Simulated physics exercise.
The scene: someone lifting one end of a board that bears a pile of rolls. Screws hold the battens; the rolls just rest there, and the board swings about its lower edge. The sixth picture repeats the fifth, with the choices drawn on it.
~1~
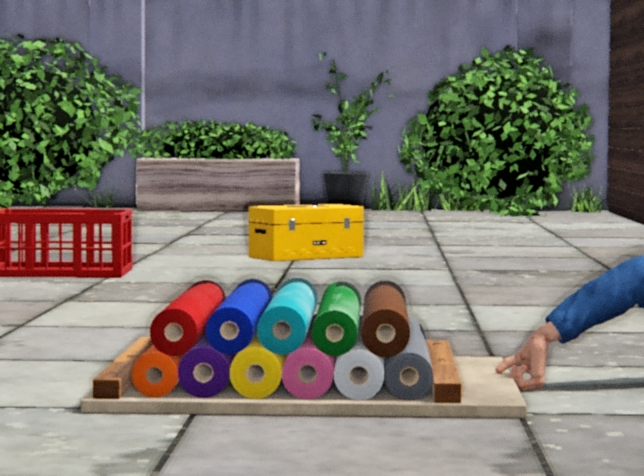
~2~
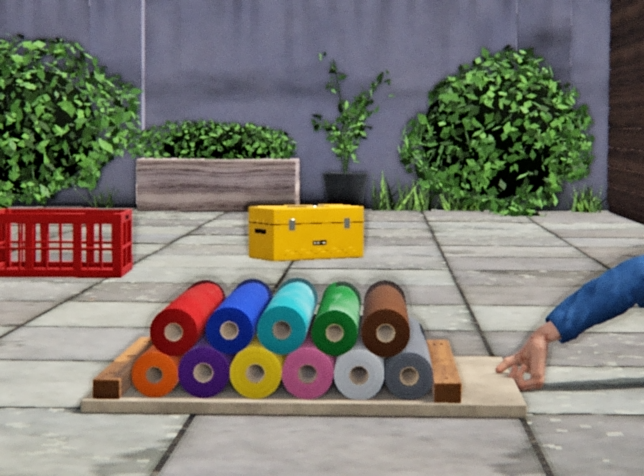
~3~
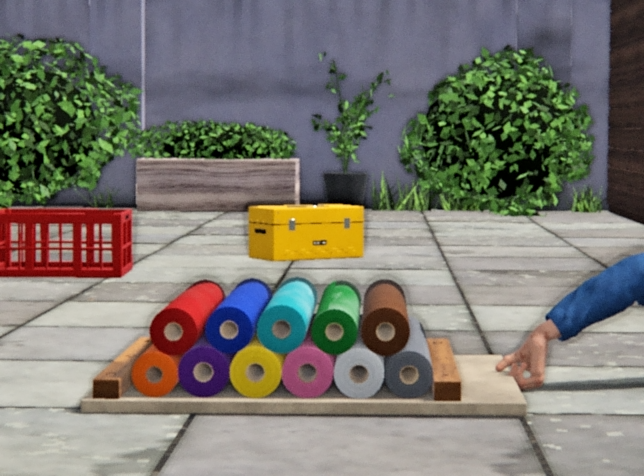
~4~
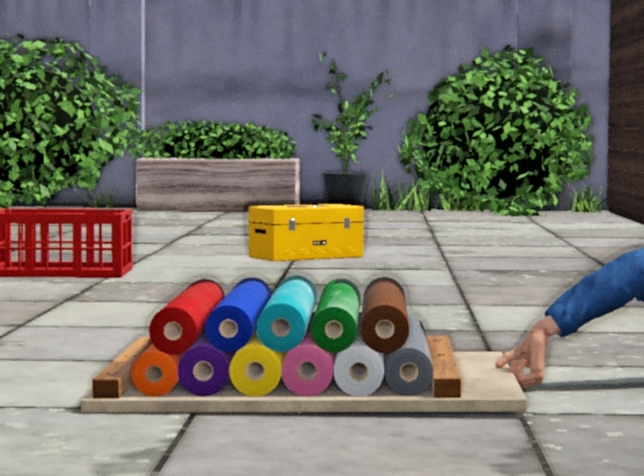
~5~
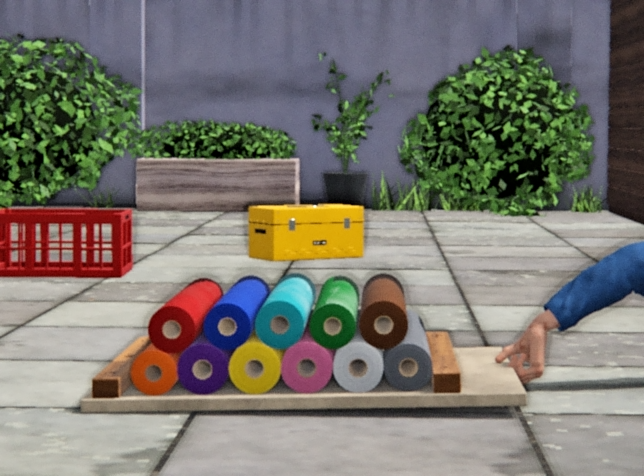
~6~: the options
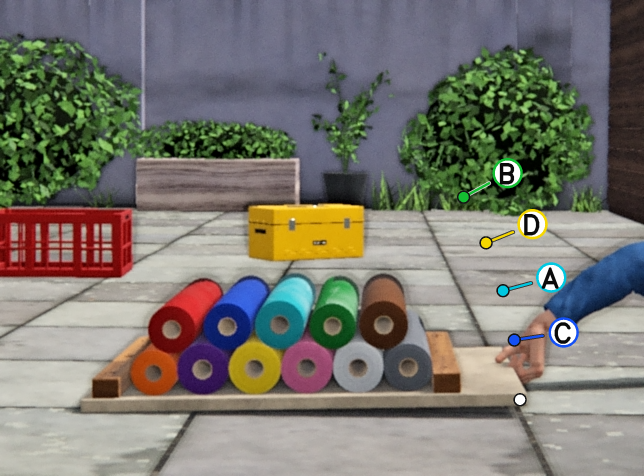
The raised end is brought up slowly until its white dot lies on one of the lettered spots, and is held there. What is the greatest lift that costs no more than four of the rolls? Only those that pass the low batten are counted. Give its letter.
Mark B is as high as it can go.
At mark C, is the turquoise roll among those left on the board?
The turquoise roll: Yes.
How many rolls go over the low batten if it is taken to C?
It comes to none.
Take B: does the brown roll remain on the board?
Yes.
On the marked copy, A at (503, 291); B at (463, 197); C at (515, 340); D at (486, 243); the white dot at (520, 400).
Following B. Soon after the start, board at 17°.
Later, board at 29°.
In the end, board at 29°, one over the low batten (red).
As for the rest, A none over the low batten; C none over the low batten; D none over the low batten.
